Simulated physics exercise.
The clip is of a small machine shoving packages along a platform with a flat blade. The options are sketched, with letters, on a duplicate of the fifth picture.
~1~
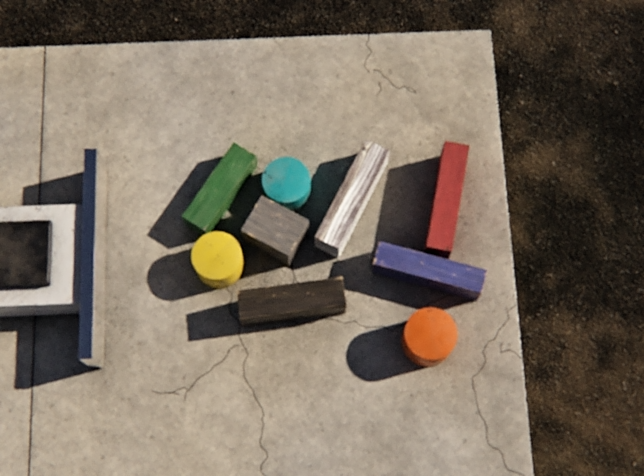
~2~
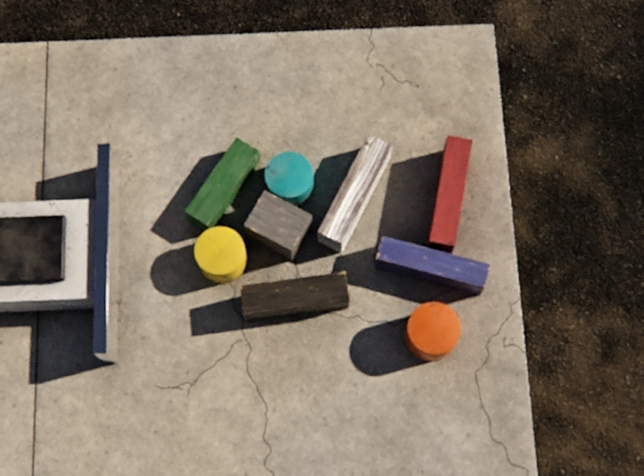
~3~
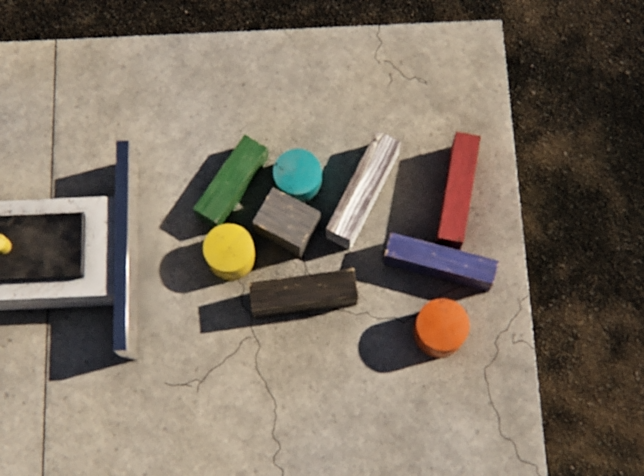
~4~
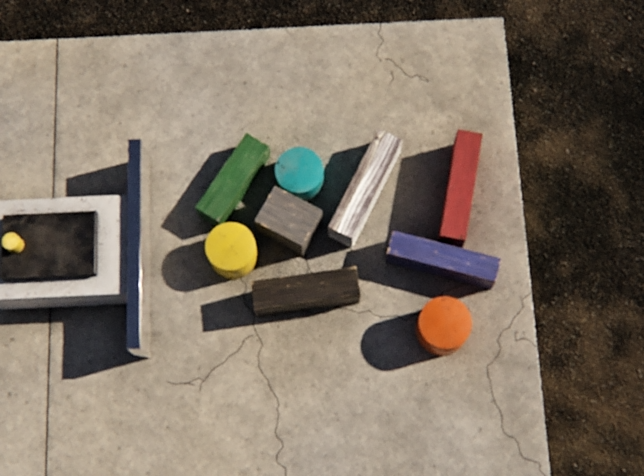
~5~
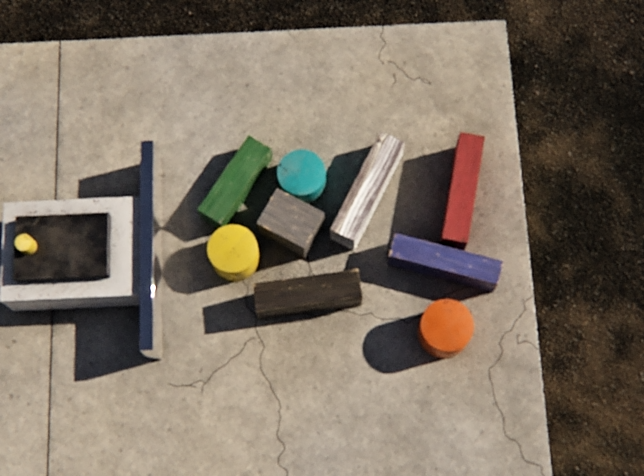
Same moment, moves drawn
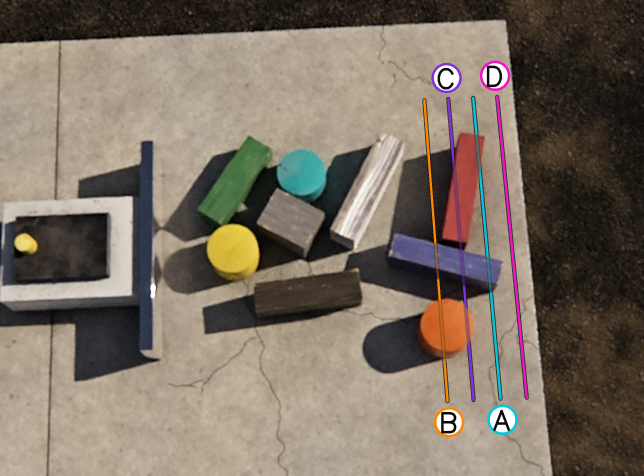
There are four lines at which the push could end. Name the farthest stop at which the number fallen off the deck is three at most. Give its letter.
C.
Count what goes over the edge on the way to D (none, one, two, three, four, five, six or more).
In all, six or more.
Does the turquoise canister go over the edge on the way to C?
No.
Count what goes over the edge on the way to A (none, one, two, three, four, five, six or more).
In all, six or more.
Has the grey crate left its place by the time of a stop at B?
By then, yes.
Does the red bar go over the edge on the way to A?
Yes.
On the marked copy, A at (486, 242); B at (435, 244); C at (460, 243); D at (511, 241).
Taking C. A third of the way, robot (182, 241); white stick (374, 193); green bar (280, 174).
Two thirds of the way, robot (295, 236); blue bar (515, 274); red bar (495, 189).
When it is over, robot (383, 232); red bar over the edge; white stick over the edge; three fallen.
As for the rest, A drops six; B is within the limit but short; D drops eight.
